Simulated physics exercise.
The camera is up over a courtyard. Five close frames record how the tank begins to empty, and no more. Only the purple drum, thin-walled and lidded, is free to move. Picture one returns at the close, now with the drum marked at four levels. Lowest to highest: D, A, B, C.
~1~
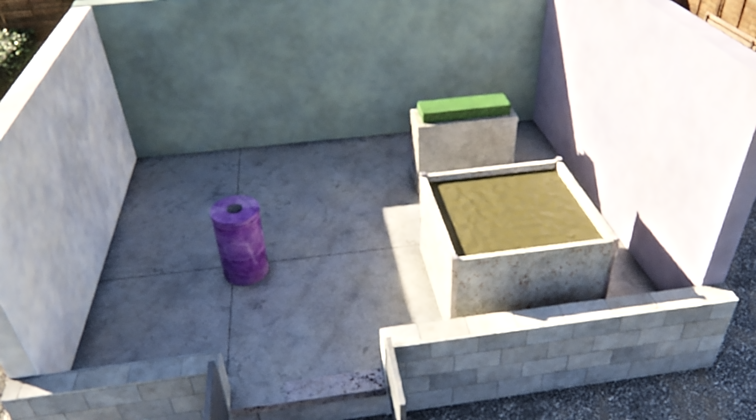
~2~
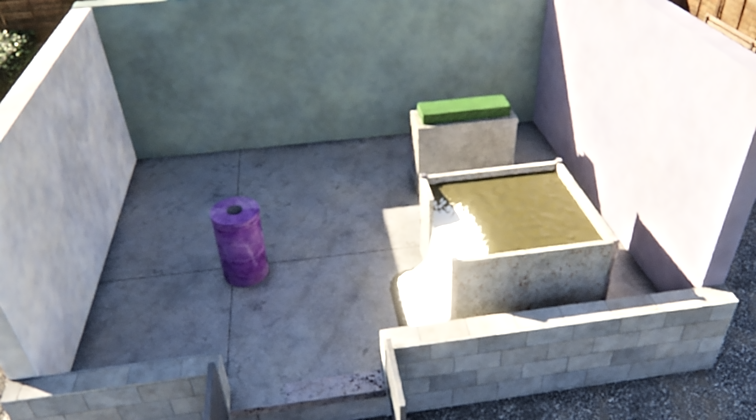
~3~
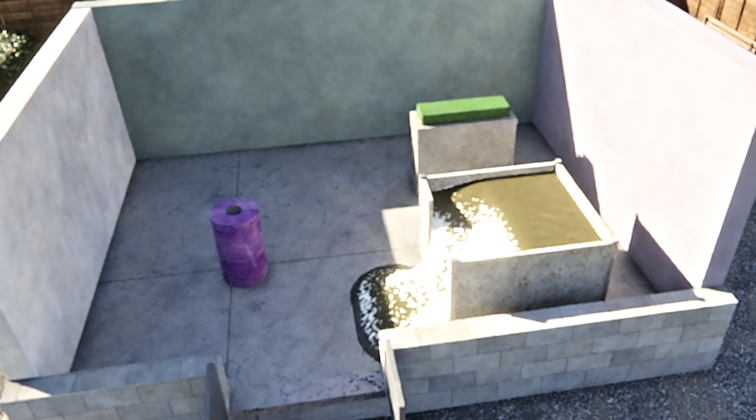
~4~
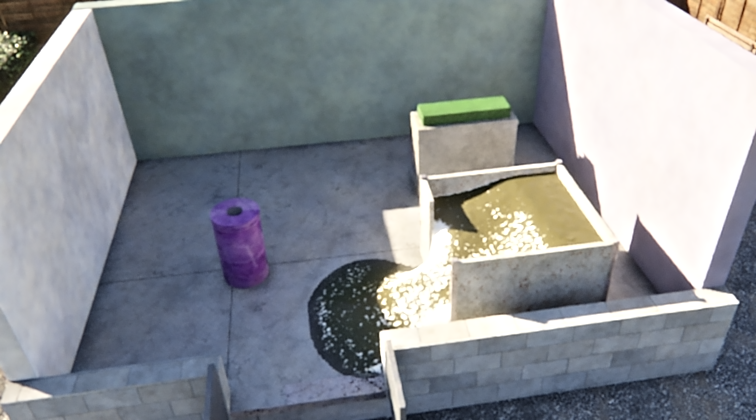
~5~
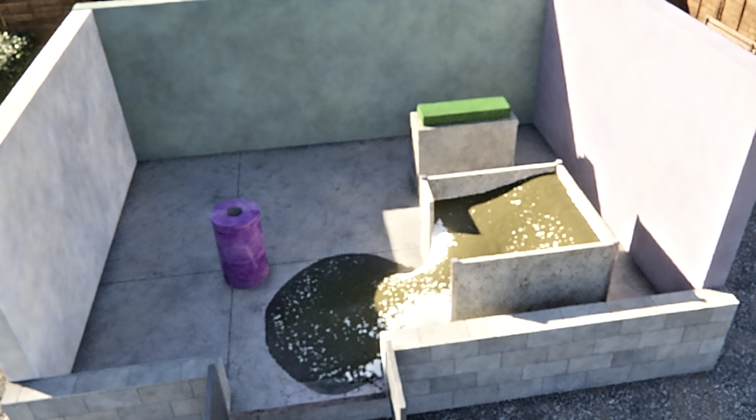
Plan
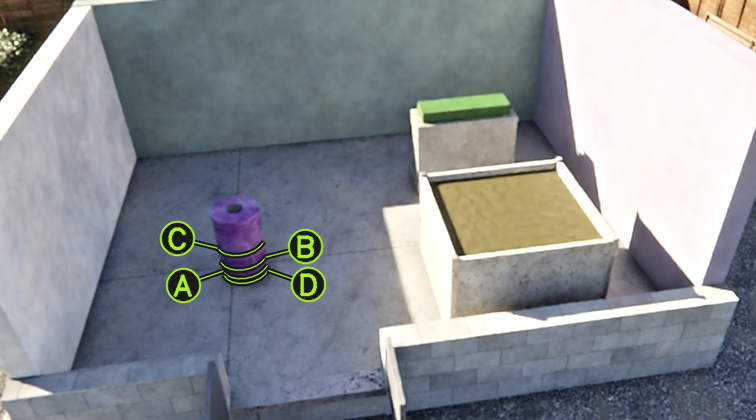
In a walled courtyard, dark water pours from a tank and spreads left across the ground.
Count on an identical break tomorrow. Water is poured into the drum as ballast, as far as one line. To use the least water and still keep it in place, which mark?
Use level C.
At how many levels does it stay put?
One.
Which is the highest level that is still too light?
B it is.
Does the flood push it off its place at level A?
Yes.
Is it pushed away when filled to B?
Yes, it does.
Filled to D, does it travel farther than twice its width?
Yes, it does.
In lime, A at (244, 278); B at (243, 269); C at (239, 255); D at (245, 283); from the bottom up D, A, B, C.
For level A, it is pushed about 5 times its own width away.
For level B, it is pushed about its own width away.
For level C, it does not move.
For level D, it is pushed about 6 times its own width away.
